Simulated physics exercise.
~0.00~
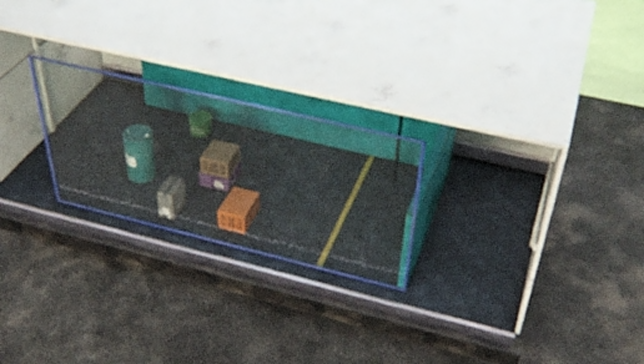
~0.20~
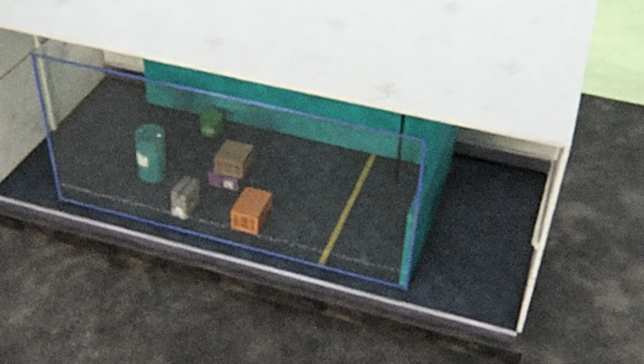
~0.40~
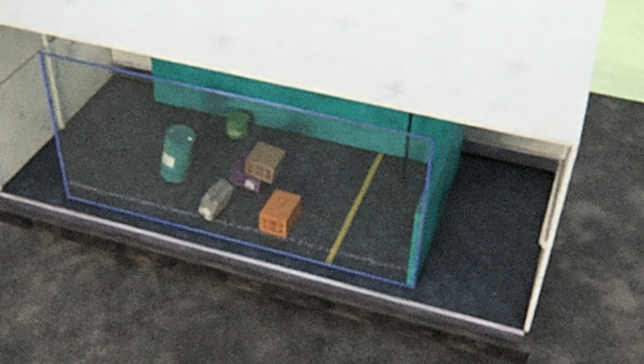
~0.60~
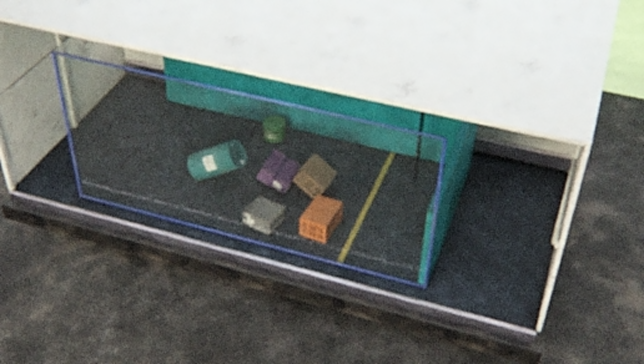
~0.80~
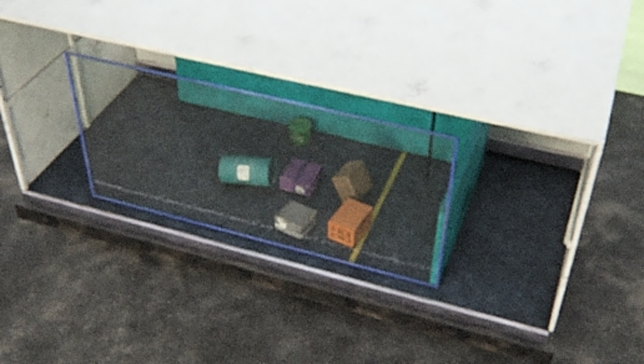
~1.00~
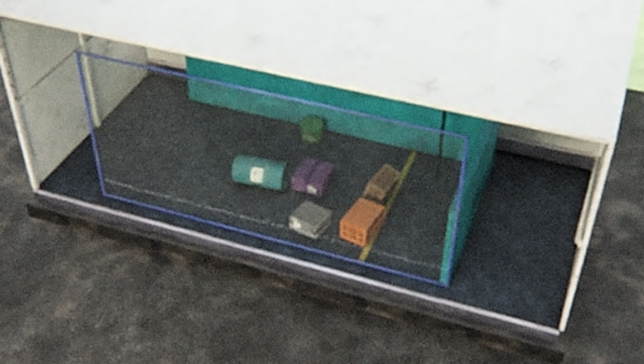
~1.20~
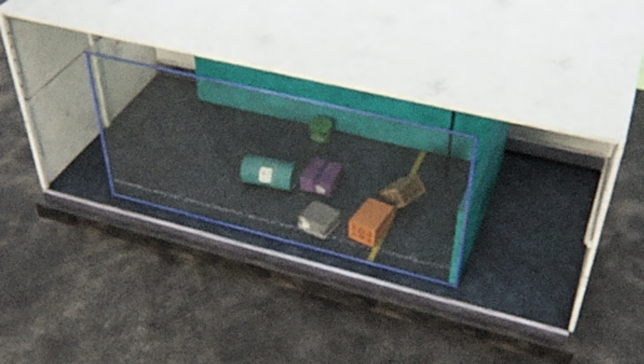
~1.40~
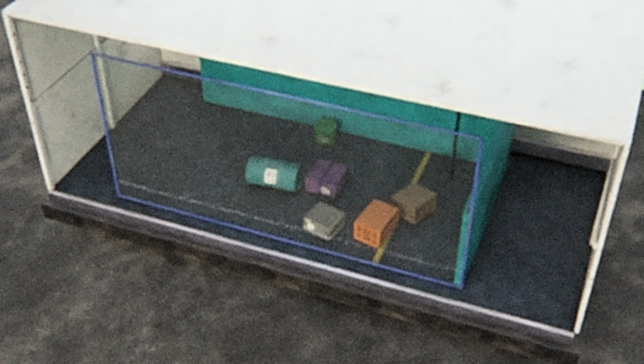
In the video, crates, a drum, a bucket and a pack slide right across a dark floor; the drum and pack topple, and the brown crate drops off a purple carton, tumbling across the yellow line, while the other items settle short of it.
